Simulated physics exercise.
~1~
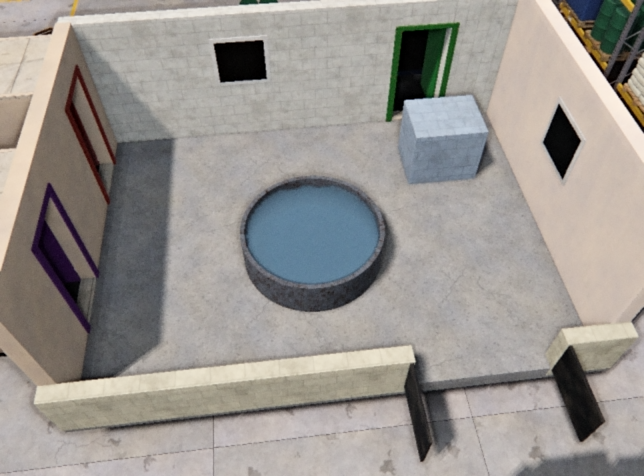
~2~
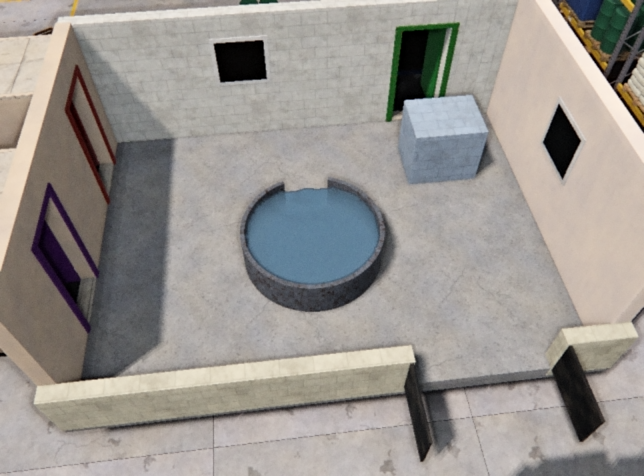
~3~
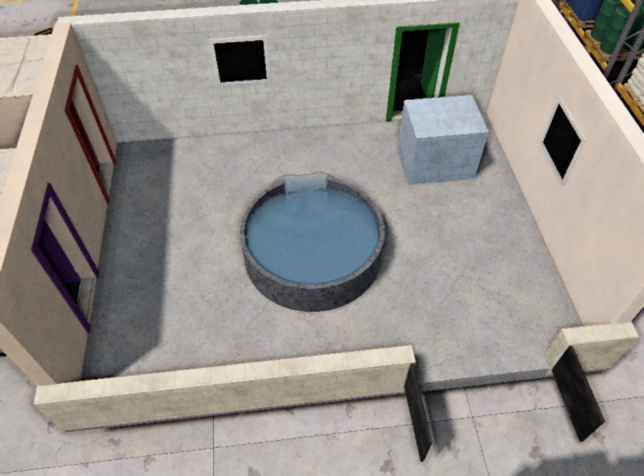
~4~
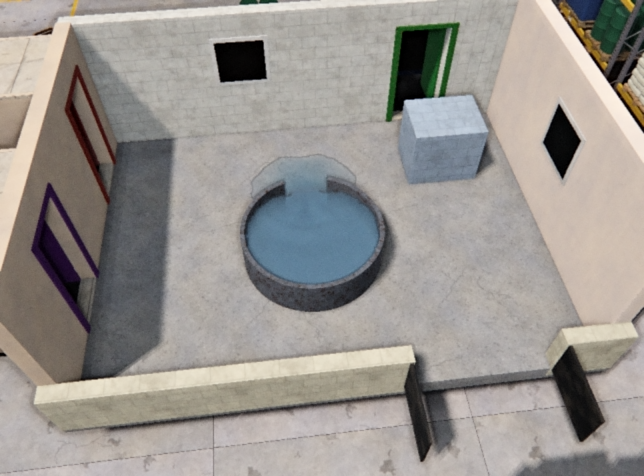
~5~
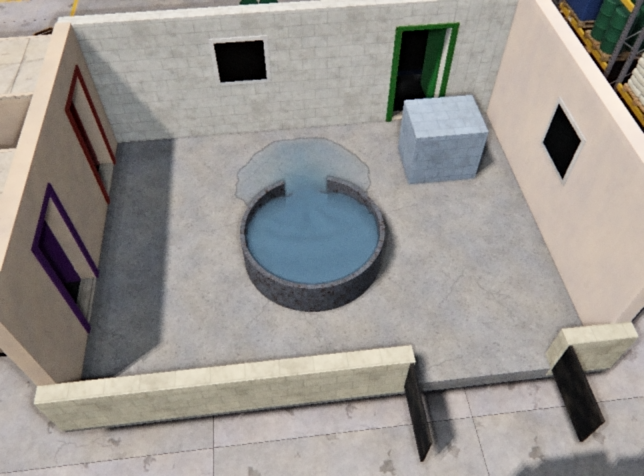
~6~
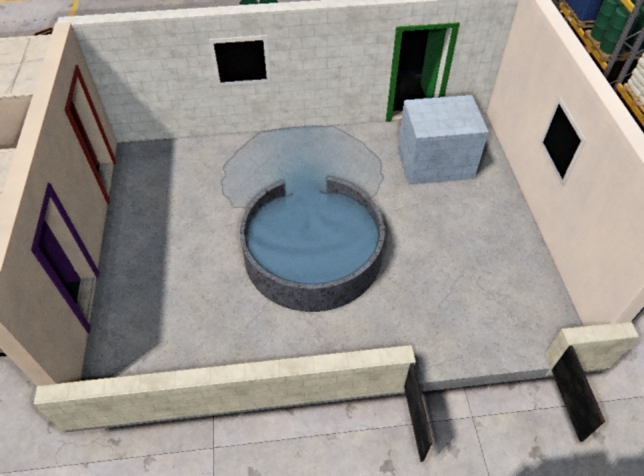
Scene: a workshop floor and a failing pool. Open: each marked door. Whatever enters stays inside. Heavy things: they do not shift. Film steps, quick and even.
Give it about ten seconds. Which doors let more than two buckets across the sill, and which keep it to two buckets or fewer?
In the end the purple door will respect the limit; the green door will break the limit; the red door will break the limit.
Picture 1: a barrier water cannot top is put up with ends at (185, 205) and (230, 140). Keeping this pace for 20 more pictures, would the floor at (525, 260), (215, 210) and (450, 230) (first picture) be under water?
Untouched, submerged, untouched.
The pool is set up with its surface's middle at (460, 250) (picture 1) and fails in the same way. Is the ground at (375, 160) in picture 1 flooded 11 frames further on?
Soaked.
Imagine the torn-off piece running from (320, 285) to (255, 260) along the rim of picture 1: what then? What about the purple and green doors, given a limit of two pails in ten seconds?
In short: The purple one floods, the green one holds.
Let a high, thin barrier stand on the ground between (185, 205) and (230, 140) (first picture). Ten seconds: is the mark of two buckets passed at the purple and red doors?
I'd say the purple door admits under the limit while the red door admits under the limit.
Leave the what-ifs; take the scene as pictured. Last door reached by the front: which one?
The purple door.
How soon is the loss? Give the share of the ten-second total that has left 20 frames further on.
Estimate: 15 %.
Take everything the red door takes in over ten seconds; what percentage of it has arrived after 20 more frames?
My figure is 25 in a hundred.
A moment on, water covers 20 % of the floor; the purple door not reached, the green door not reached, the red door not reached.
Next, water covers 25 % of the floor; the purple door not reached, the green door under two buckets in, the red door not reached.
Then, water covers 35 % of the floor; the purple door not reached, the green door under two buckets in, the red door over two buckets in.
Later, water covers 75 % of the floor; the purple door wet at the sill, nothing in, the green door over two buckets in, the red door over two buckets in.
In the end, water covers 95 % of the floor; the purple door wet at the sill, nothing in, the green door over two buckets in, the red door far over two buckets in.
